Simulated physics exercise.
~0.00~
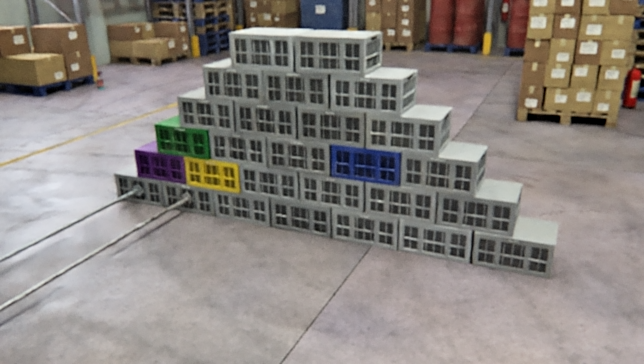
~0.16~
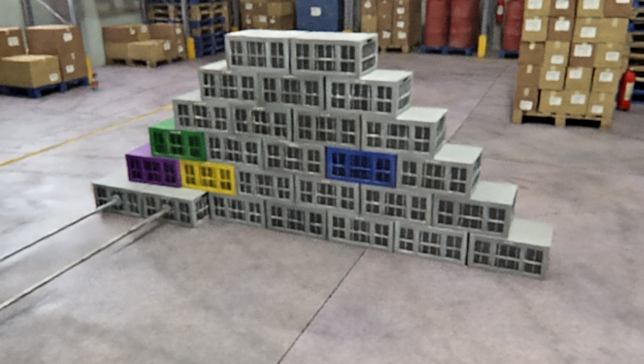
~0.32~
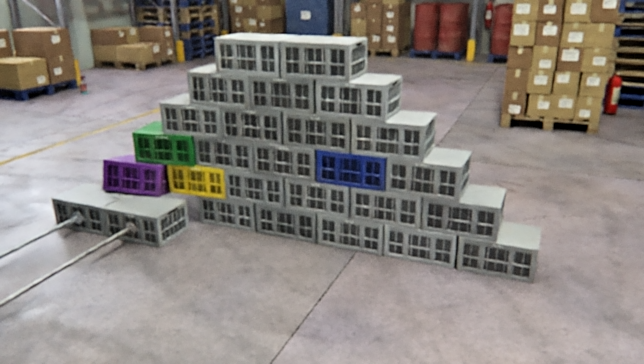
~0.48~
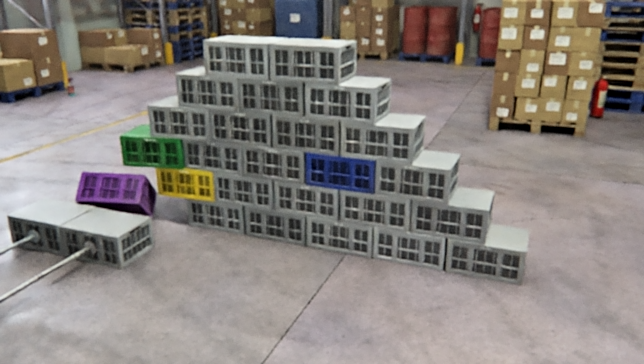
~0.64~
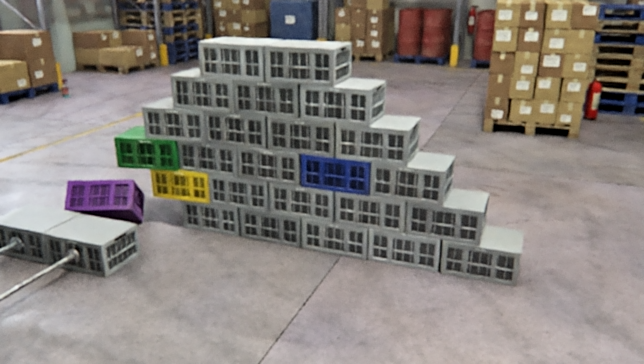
Two grey crates are drawn out leftward by rods, and the purple crate tips while the rest stand.
